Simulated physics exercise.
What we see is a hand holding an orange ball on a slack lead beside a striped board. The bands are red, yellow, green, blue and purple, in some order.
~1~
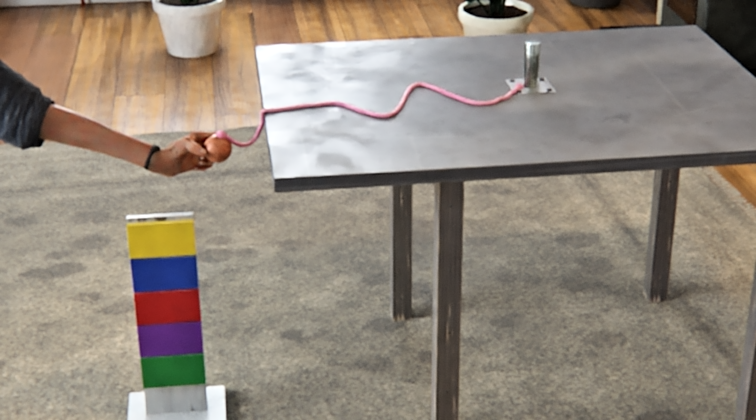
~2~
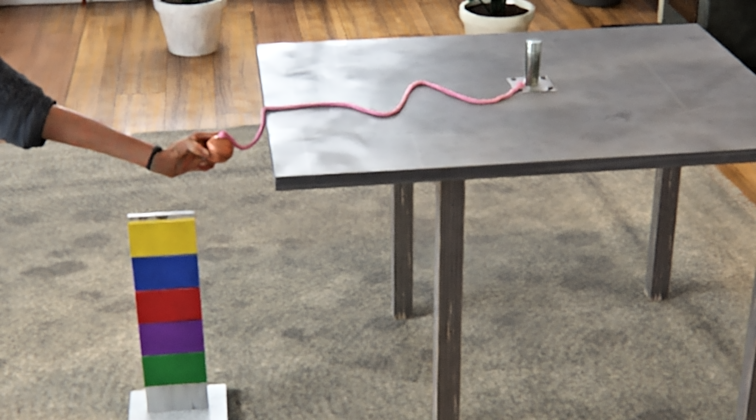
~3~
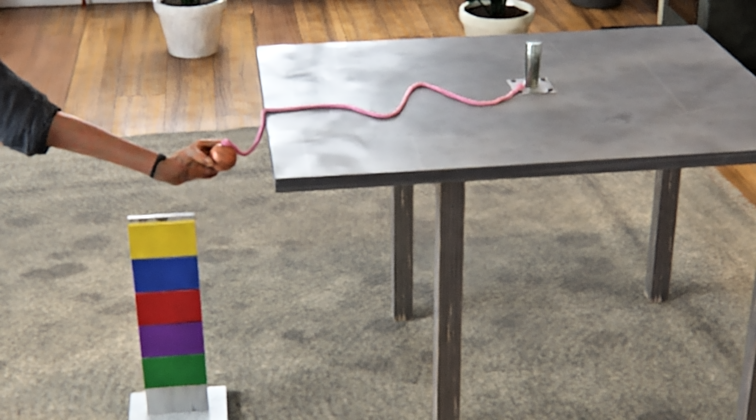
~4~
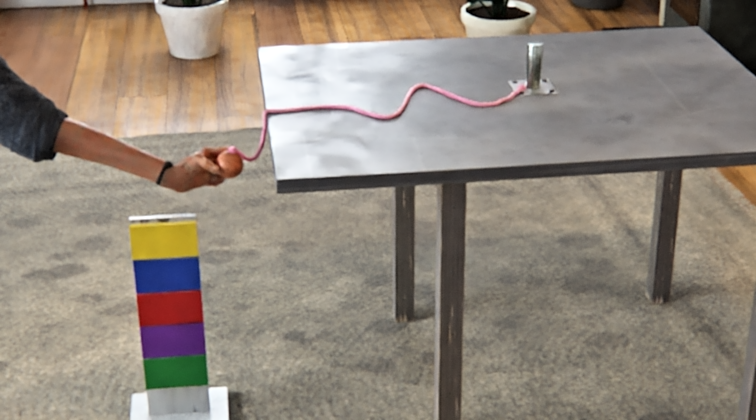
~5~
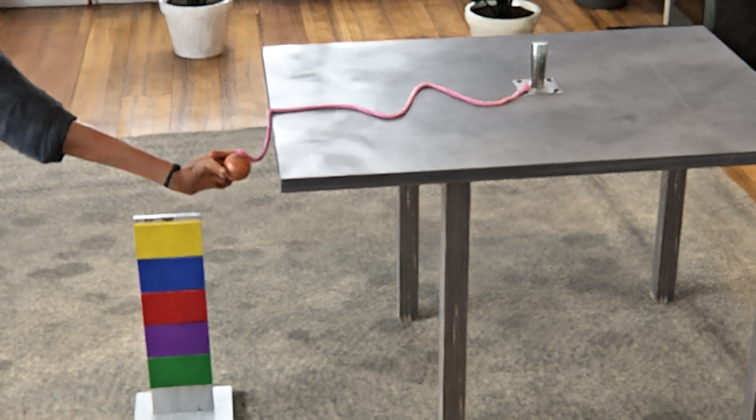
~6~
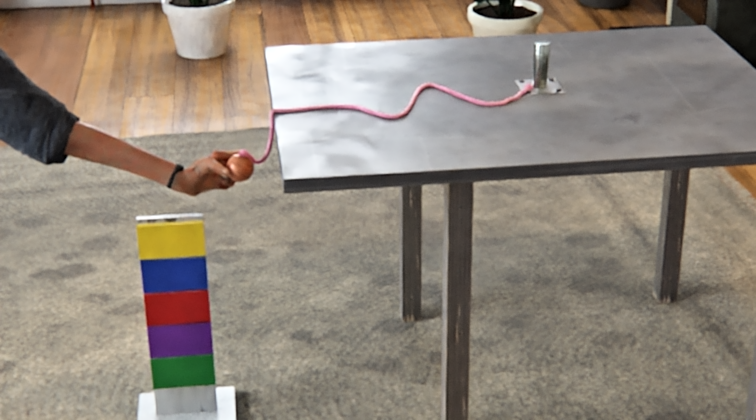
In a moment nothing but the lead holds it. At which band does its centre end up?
Its centre hangs level with the red band.
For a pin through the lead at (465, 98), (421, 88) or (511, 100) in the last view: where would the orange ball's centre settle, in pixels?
The places are (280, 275), (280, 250) and (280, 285).
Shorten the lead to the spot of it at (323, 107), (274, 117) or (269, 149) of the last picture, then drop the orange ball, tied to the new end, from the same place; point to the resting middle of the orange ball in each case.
About (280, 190), (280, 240) and (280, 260).
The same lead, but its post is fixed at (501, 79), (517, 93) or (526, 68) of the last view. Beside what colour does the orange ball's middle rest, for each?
Taking them in turn: Purple; purple; red.
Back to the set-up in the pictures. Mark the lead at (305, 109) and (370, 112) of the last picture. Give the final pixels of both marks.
Near (276, 191) and (273, 126).
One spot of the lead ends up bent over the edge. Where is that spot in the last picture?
That spot is around (380, 115).
A little later, ball near (290, 294); level with red.
Next, ball near (275, 297); level with red.
When it is over, ball near (282, 296); level with red. Its middle rests at the red band.
